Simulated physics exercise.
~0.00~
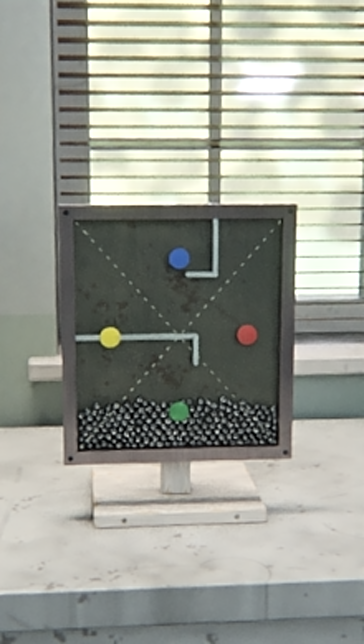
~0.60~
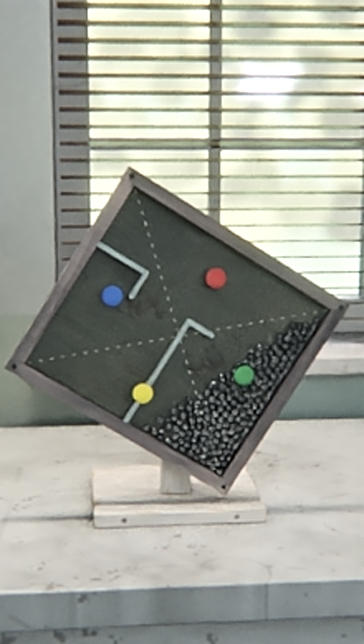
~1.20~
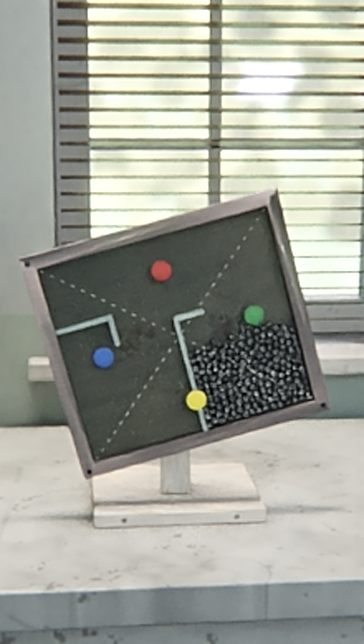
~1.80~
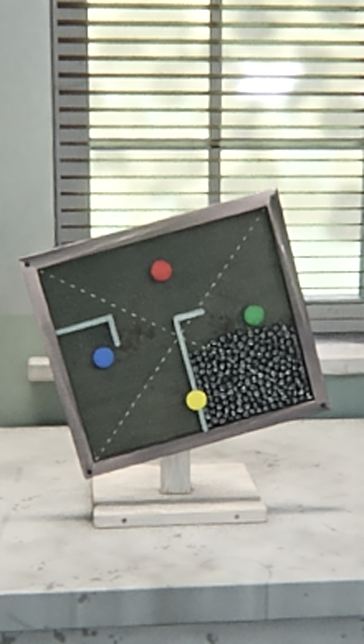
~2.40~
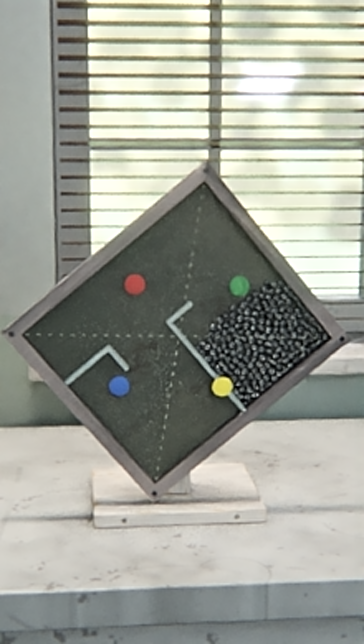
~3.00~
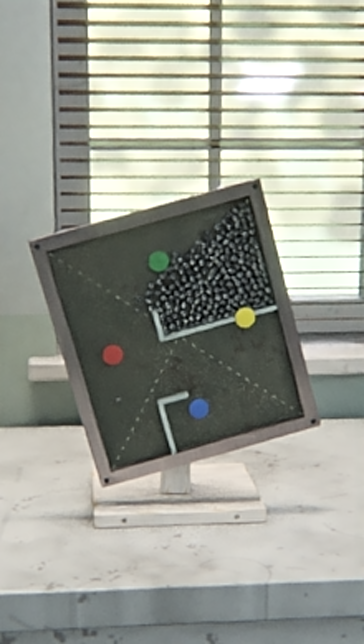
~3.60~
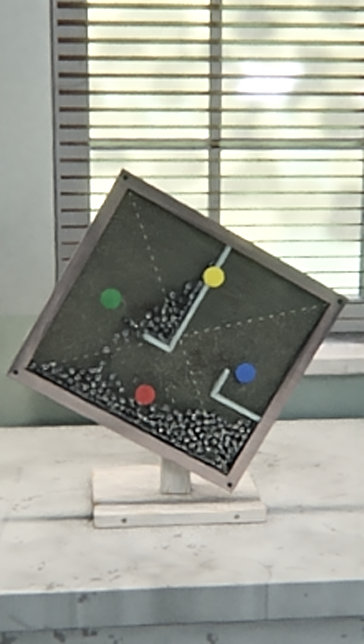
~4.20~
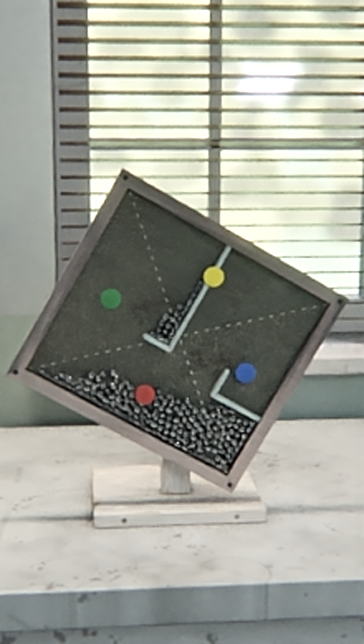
At the start, a square, clear-fronted case stands on a pale base before a window with blinds, small dark balls lying along its bottom around the green sticker. The case turns anticlockwise, and the balls gather at the lower right between the green and yellow stickers. It pauses there, the heap resting against an inner bar. Then it turns further the same way, carrying the balls up on the bar until they spill down the left side. The case stops tilted, and most balls settle along the bottom around the red sticker, with a few caught in the bar's corner.
